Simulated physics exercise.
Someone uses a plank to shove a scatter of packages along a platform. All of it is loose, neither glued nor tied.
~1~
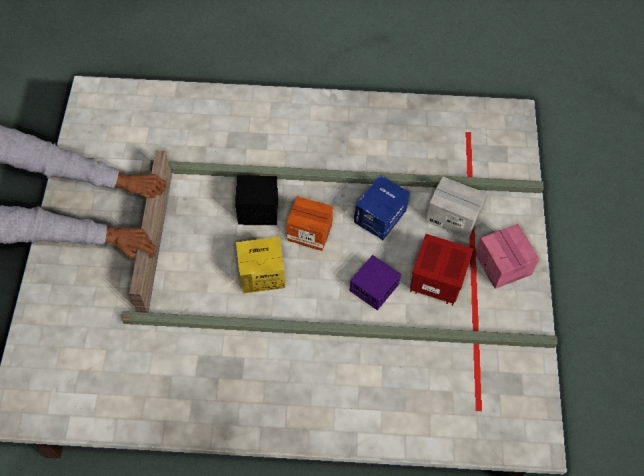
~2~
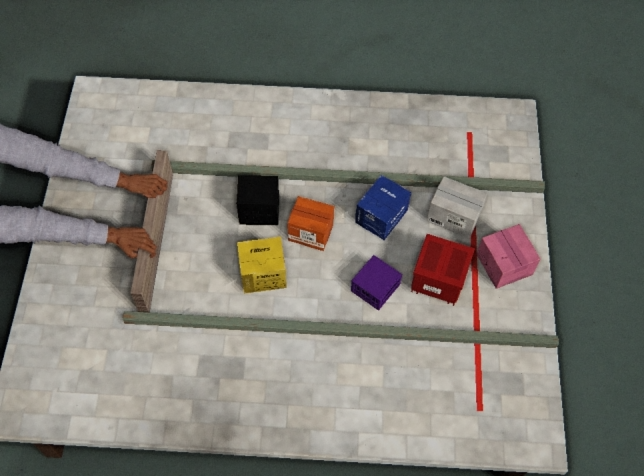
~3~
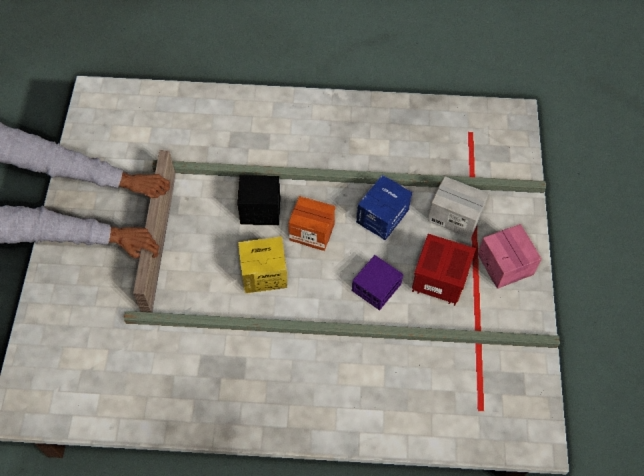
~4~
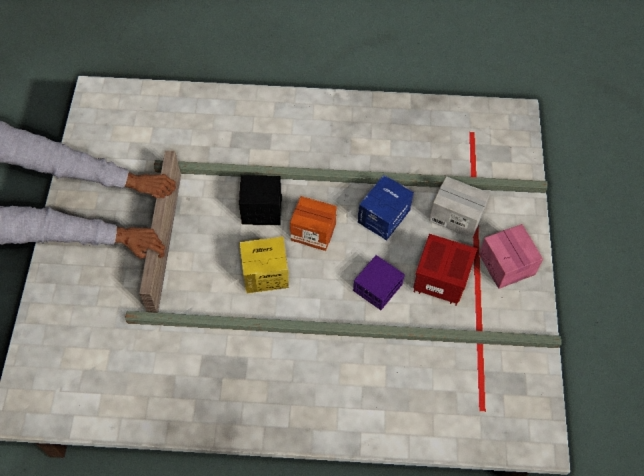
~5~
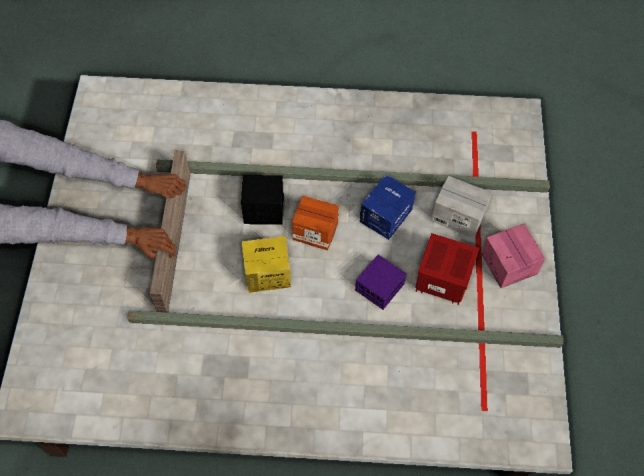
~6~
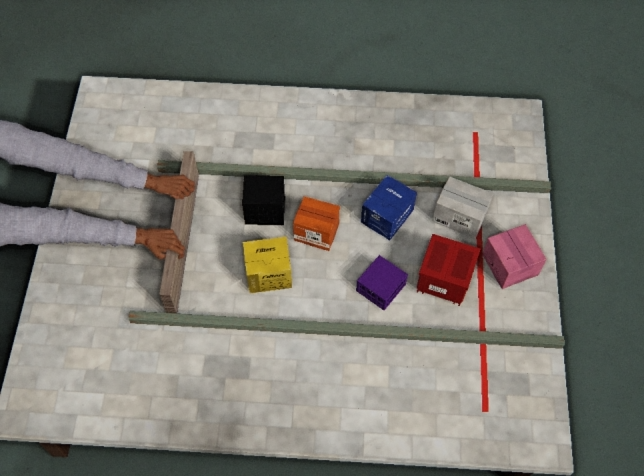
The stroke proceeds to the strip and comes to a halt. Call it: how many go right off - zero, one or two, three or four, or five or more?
Three or four go off.
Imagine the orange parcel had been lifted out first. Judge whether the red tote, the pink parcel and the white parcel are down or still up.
First, the red tote takes the fall; next, the pink parcel takes the fall; last, the white parcel takes the fall.
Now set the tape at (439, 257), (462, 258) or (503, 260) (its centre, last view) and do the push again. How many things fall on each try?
Respectively 1, 3 and 5.
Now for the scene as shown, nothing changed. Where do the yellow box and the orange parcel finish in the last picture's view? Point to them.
The yellow box ends at (506, 286) and the orange parcel at (527, 250).
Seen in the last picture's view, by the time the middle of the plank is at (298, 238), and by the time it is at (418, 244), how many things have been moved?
Tally at point one: 3; at point two: 8.
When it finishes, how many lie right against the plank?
Counting them up gives 2.
Soon after, none off yet; pink parcel at rest near (514, 257); white parcel at rest near (462, 208); red tote at rest near (447, 270).
Then, none off yet; pink parcel moved a little near (528, 253); white parcel moved a little near (484, 205); red tote moved about its own width near (484, 274).
By the end, the number that fall off is three or four; fallen, red tote, white parcel and pink parcel.
